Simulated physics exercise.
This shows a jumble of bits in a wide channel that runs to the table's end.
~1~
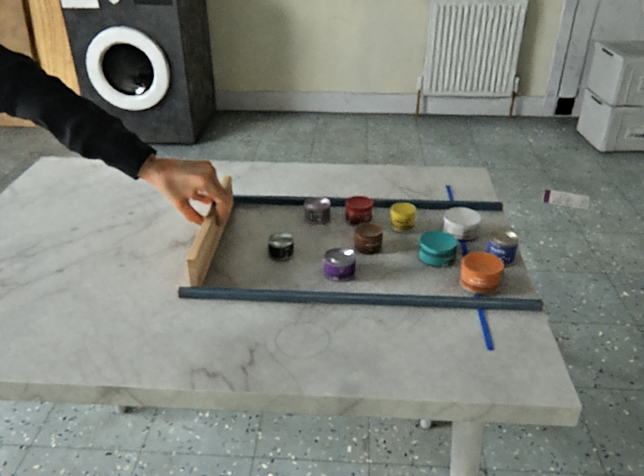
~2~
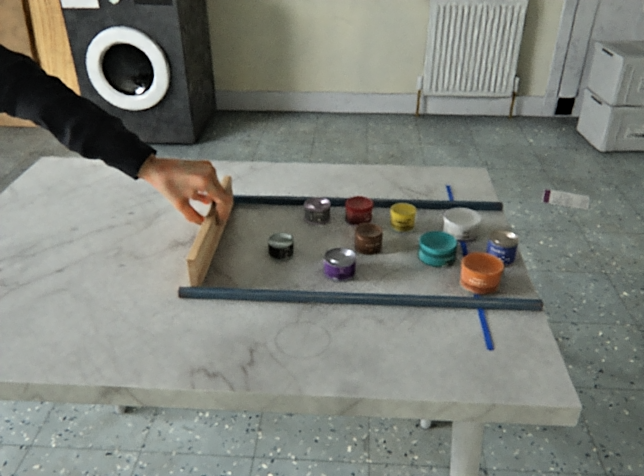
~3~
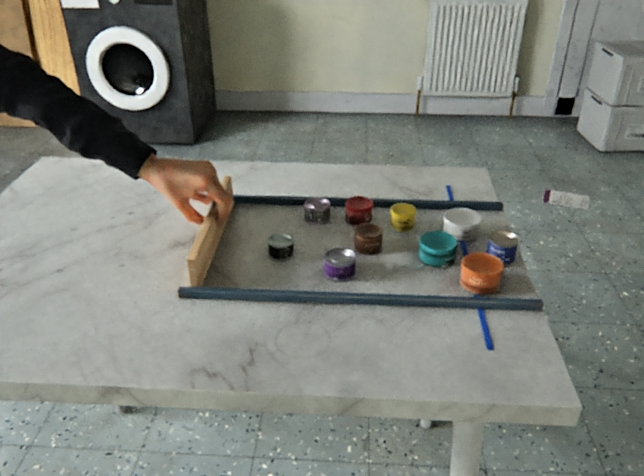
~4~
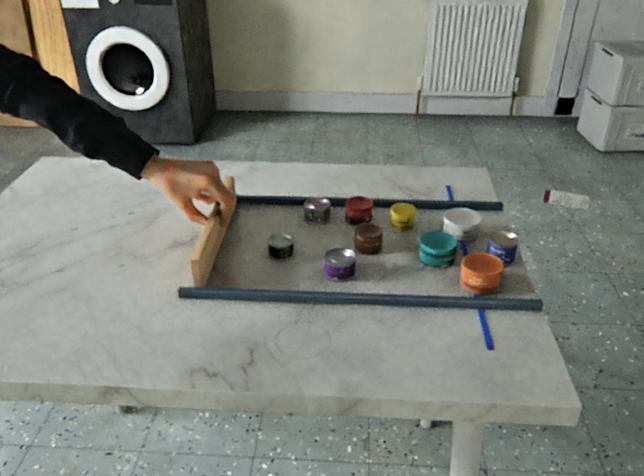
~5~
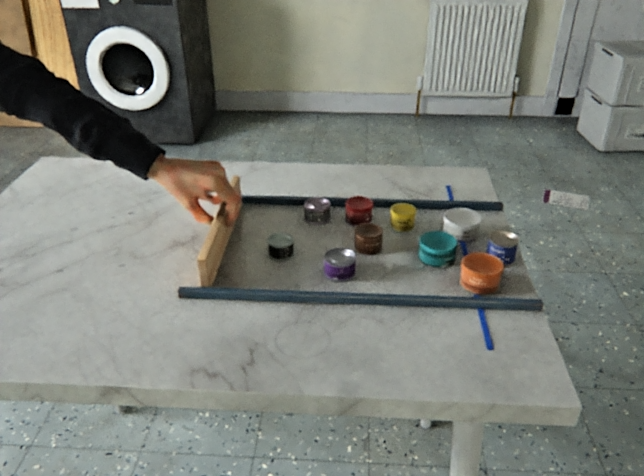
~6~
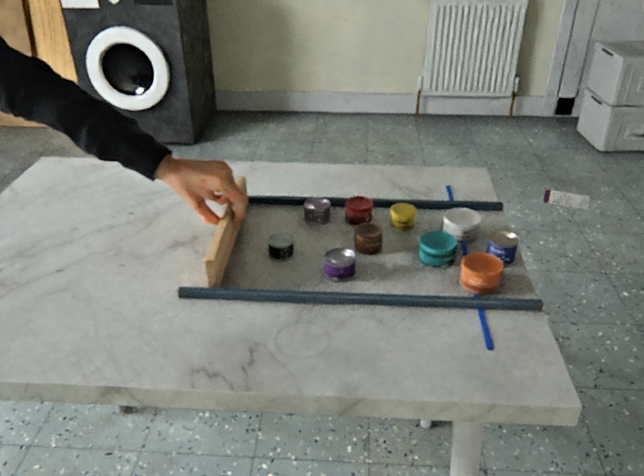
A hand holding a wooden board at the left end of a channel on a marble-topped table stays nearly still, then slides the board slightly right, while the colourful tubs between the dark rails remain in place.
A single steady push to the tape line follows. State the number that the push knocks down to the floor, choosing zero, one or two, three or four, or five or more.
Drops: A single one or a pair.
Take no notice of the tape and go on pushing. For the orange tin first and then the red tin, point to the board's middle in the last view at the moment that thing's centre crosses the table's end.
For the orange tin, about (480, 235); for the red tin, about (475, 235).
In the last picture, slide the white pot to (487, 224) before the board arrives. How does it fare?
From that start the object is safe.
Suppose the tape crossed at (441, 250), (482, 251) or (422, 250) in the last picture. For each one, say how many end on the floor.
The counts would be 0, 5 and 0.
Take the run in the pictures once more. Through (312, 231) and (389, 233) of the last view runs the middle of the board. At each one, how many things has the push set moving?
First 2, after that 6.
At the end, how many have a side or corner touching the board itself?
Contact count: 5.
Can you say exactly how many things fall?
Result: A total of 1.
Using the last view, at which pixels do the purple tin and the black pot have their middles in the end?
They come to rest around (489, 270) and (481, 254).
Early on, none off yet; blue tin at rest near (502, 249); orange tin at rest near (481, 274); white pot at rest near (461, 225).
Finally, the number that fall off is one or two; lost, blue tin.
